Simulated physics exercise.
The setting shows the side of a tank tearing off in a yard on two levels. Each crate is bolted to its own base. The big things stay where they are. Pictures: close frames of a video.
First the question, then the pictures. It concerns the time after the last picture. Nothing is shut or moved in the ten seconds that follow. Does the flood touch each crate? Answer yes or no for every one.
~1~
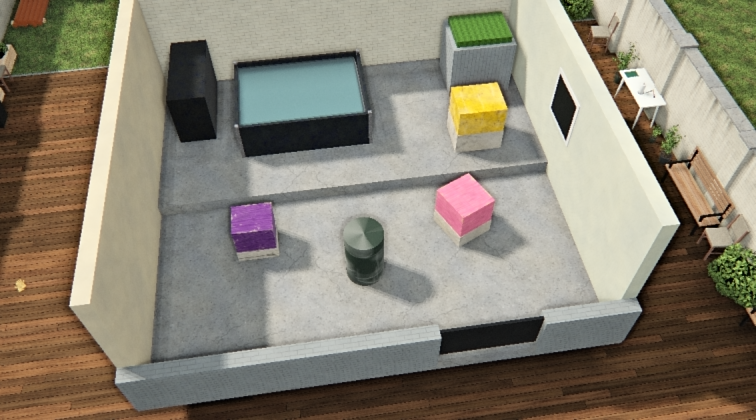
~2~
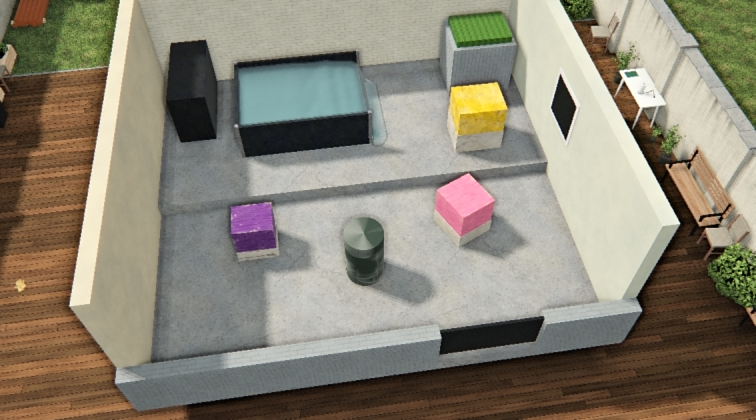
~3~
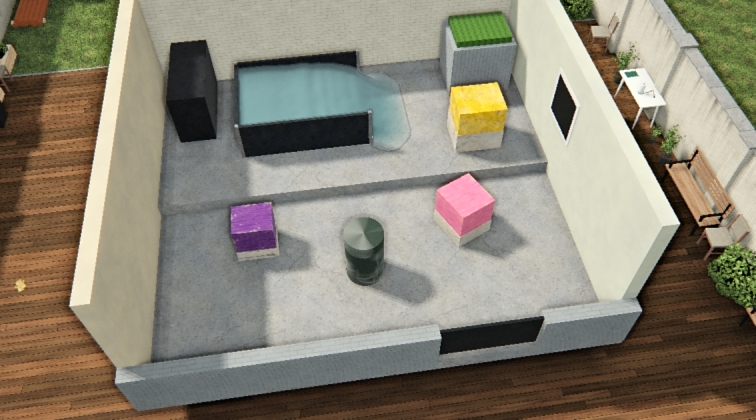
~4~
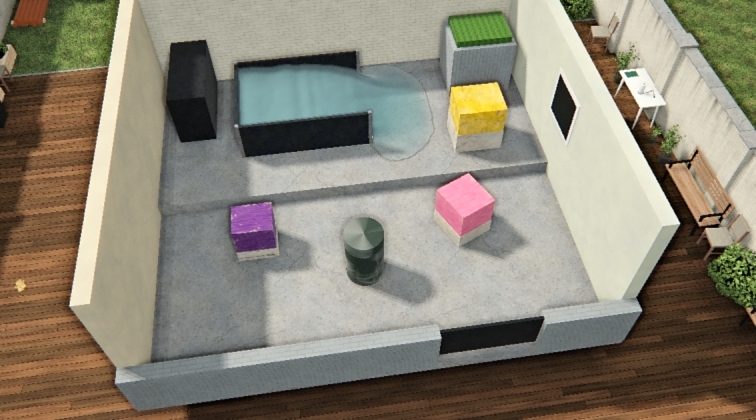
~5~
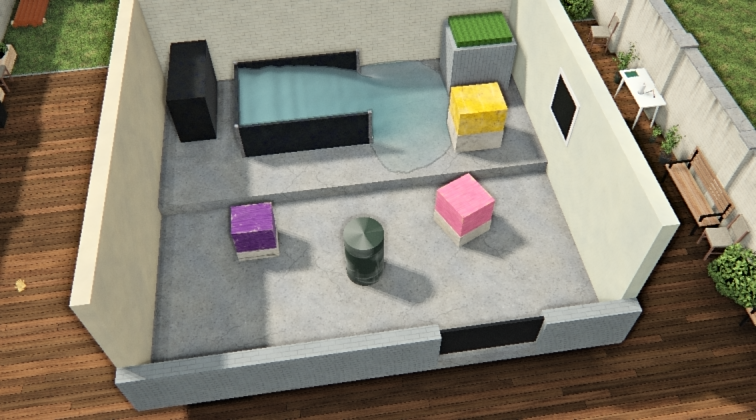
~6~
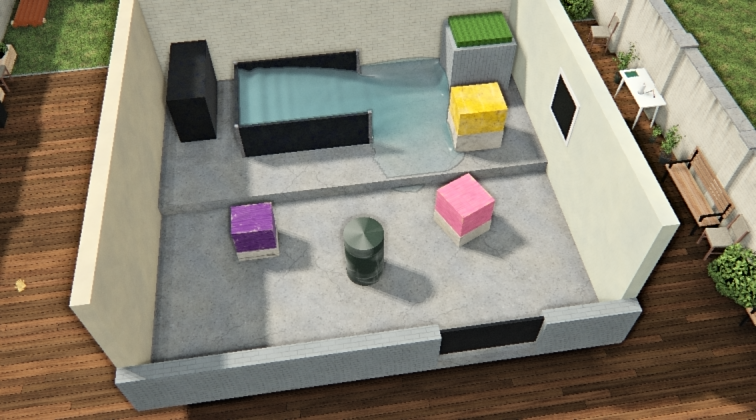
Pink crate: No; purple crate: No; yellow crate: No.
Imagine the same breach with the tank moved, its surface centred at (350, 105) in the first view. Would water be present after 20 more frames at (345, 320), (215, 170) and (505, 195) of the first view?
Untouched, untouched, submerged.
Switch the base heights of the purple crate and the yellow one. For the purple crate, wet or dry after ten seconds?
Well, the purple crate stays untouched then.
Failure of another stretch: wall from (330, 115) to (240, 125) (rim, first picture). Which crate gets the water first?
It's the purple-painted one.
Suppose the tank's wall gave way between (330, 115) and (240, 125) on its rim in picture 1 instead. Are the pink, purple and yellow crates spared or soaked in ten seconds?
Result - pink one is missed; purple one is hit by the flood; yellow one is missed.
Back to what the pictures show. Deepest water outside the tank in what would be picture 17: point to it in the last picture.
My estimate is about (509, 78).
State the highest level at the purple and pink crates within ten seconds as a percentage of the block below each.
About 50 percent and about 70 percent.
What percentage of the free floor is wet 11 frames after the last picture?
Share estimate: About 30 per cent.
A moment on, water covers 20 % of the floor; the pink crate water round its plinth, the purple crate not reached, the yellow crate water round its plinth.
Next, water covers 30 % of the floor; the pink crate water round its plinth, the purple crate not reached, the yellow crate water round its plinth.
Then, water covers 50 % of the floor; the pink crate water round its plinth, the purple crate not reached, the yellow crate water round its plinth.
Later, water covers 80 % of the floor; the pink crate water round its plinth, the purple crate water round its plinth, the yellow crate water round its plinth.
In the end, water covers 95 % of the floor; the pink crate stayed above the water, the purple crate stayed above the water, the yellow crate stayed above the water.
